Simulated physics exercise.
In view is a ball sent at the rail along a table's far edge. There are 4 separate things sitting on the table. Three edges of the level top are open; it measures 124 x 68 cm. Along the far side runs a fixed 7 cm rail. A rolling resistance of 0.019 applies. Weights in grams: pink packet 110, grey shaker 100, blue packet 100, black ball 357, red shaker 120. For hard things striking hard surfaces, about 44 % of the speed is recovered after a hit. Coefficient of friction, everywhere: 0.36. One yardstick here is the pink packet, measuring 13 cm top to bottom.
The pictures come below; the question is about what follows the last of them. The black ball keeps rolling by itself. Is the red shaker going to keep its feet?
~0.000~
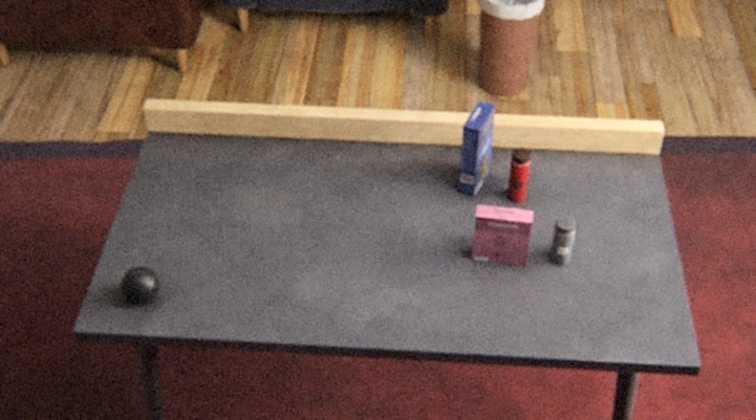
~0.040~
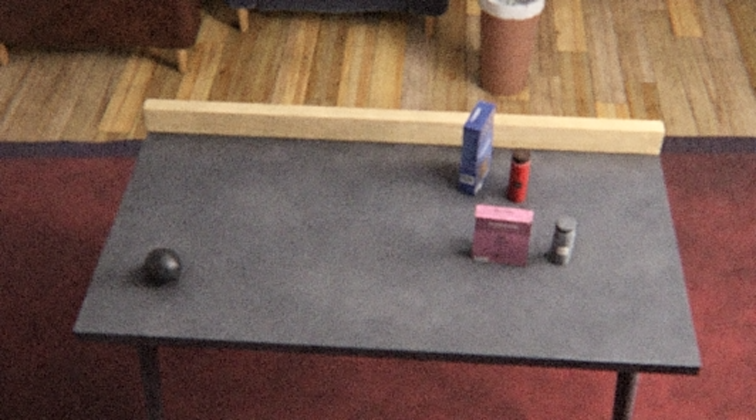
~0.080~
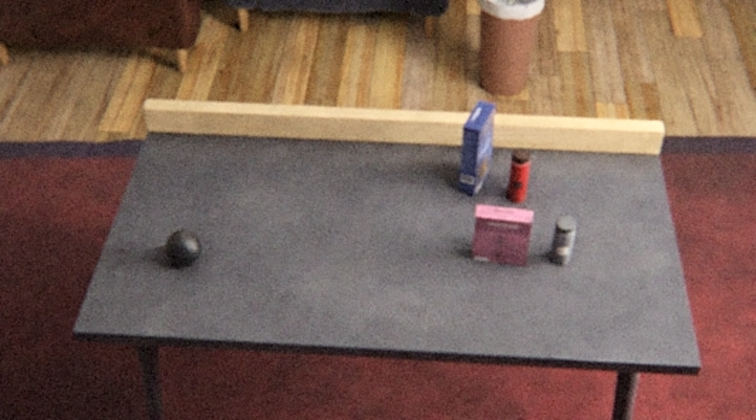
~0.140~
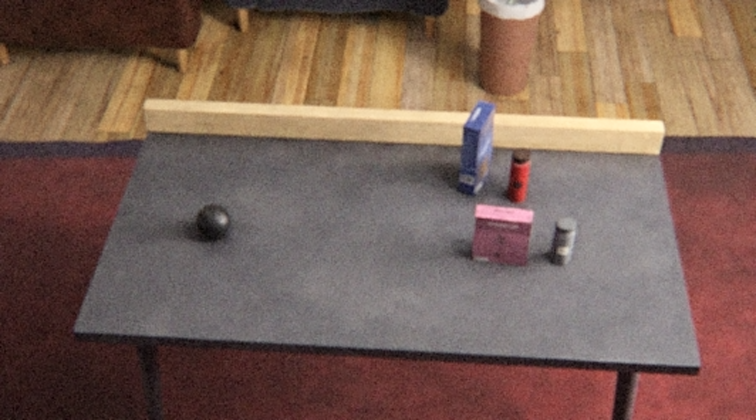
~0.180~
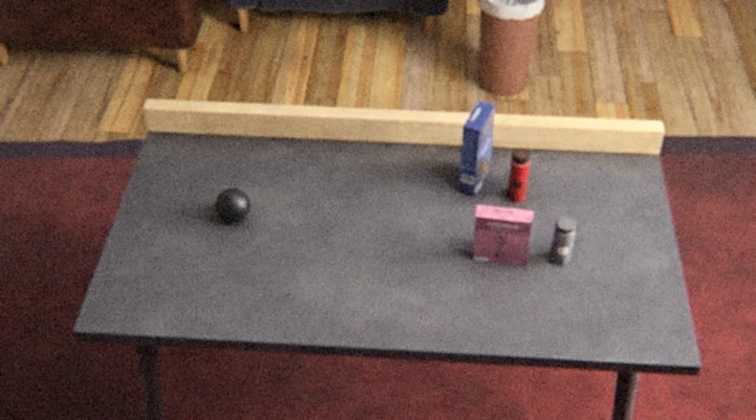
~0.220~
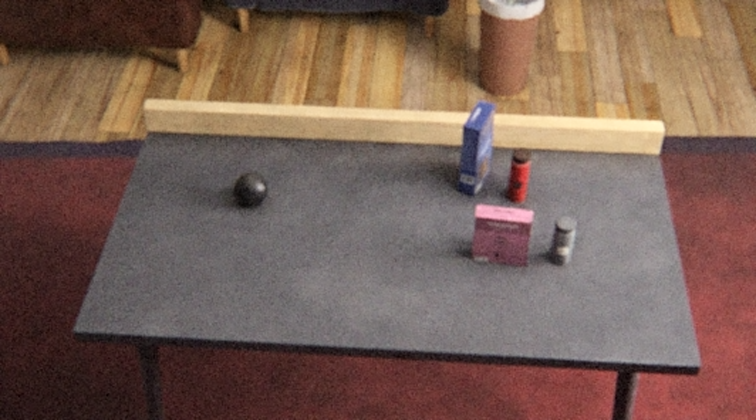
Does not fall.
After 0.92 s, black ball near (447, 184).
After 2.22 s, black ball near (659, 254); blue packet 15° off upright; grey shaker 3° off upright.
In the end (3.1 s), not toppled but over 4 cm from the start, blue packet; the other 3 under 4 cm from the start. At the end, from the last picture's camera, red shaker near (519, 175).
